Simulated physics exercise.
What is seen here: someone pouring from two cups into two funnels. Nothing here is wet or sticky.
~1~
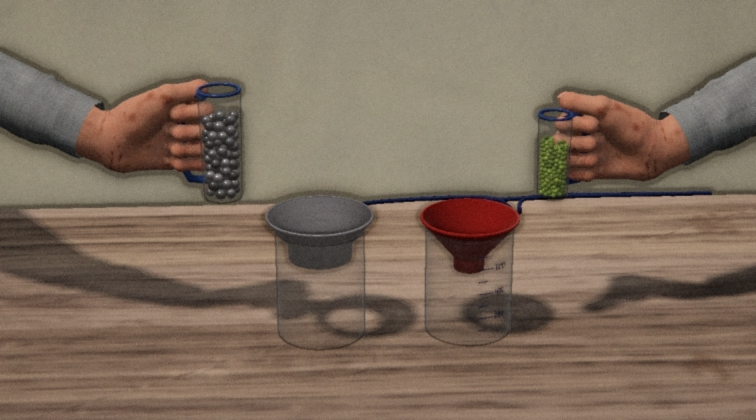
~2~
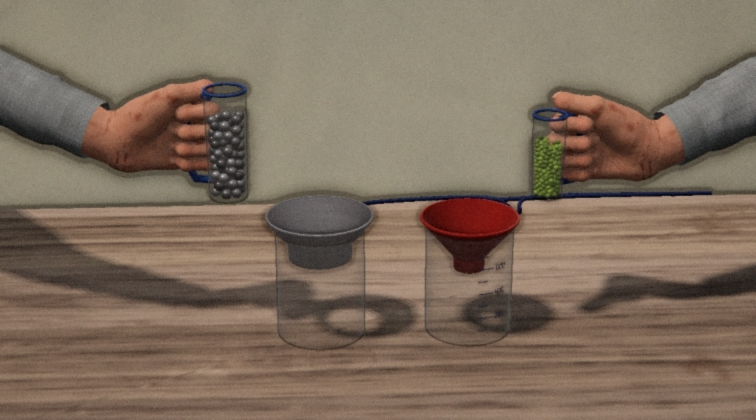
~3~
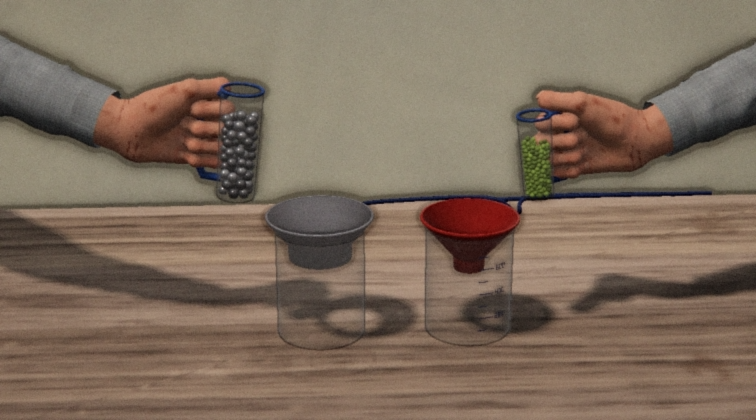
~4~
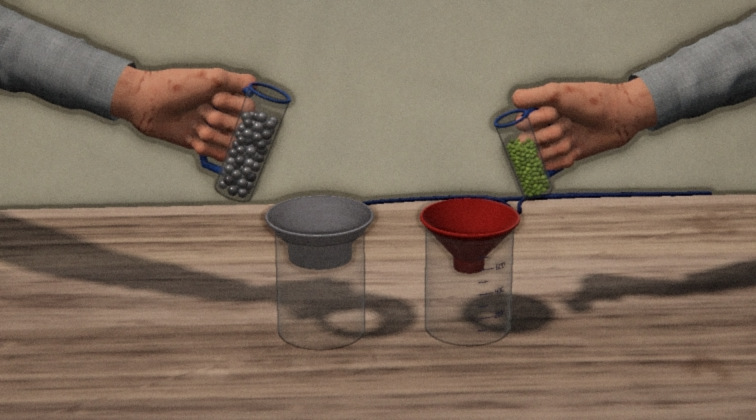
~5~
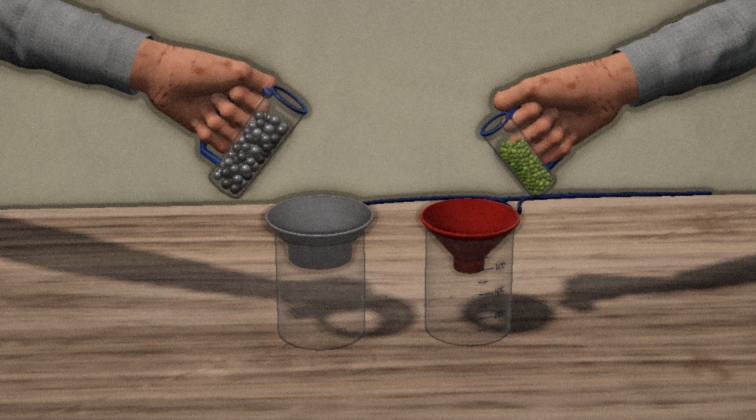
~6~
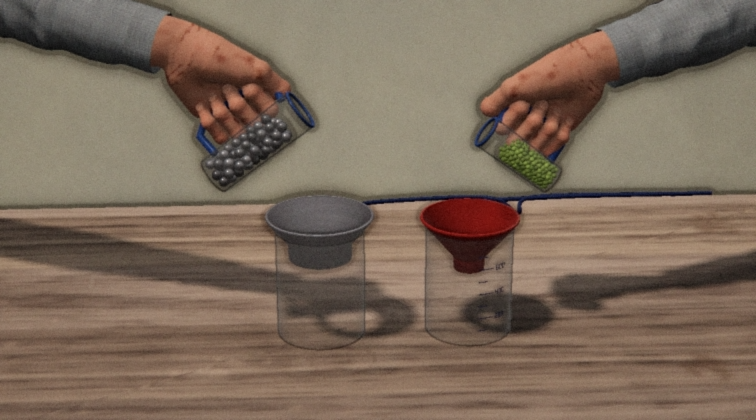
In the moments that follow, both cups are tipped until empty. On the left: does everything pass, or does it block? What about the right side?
Left - everything passes, right - everything passes.
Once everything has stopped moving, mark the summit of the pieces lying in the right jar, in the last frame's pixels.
My guess is somewhere close to (497, 315).
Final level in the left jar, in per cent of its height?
15 per cent or so.
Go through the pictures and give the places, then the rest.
The first frame shows left funnel at (320, 223), outlet at (320, 257), about 6 pieces wide; left cup at (221, 144), holding steel balls; right funnel at (470, 224), outlet at (469, 268), about 6 pieces wide; right cup at (554, 155), holding dried peas.
The second frame shows left cup at (227, 144), upright; right cup at (548, 155), upright.
The third frame shows left cup at (239, 144), tipped 6°; right cup at (537, 156), tipped 6°.
The fourth frame shows left cup at (251, 143), tipped 21°; right cup at (525, 156), tipped 21°.
The fifth frame shows left cup at (257, 143), tipped 37°; right cup at (519, 156), tipped 37°.
The sixth frame shows left funnel at (320, 223), outlet at (320, 257); left cup at (257, 143), tipped 52°; right funnel at (470, 224), outlet at (469, 268); right cup at (519, 156), tipped 52°.
Then, 0.37 s after the last picture, left, all still in the cup; right, all still in the cup.
Then, 0.69 s after the last picture, left, most still in the cup, about a quarter in or over the funnel, a small part down in the jar; right, nearly all still in the cup, a small part in or over the funnel, a stray few down in the jar.
Then, 0.96 s after the last picture, left, a small part still in the cup, about a third in or over the funnel, about two thirds down in the jar; right, about a quarter still in the cup, about half in or over the funnel, about a third down in the jar.
At rest, left, all down in the jar; right, all down in the jar.
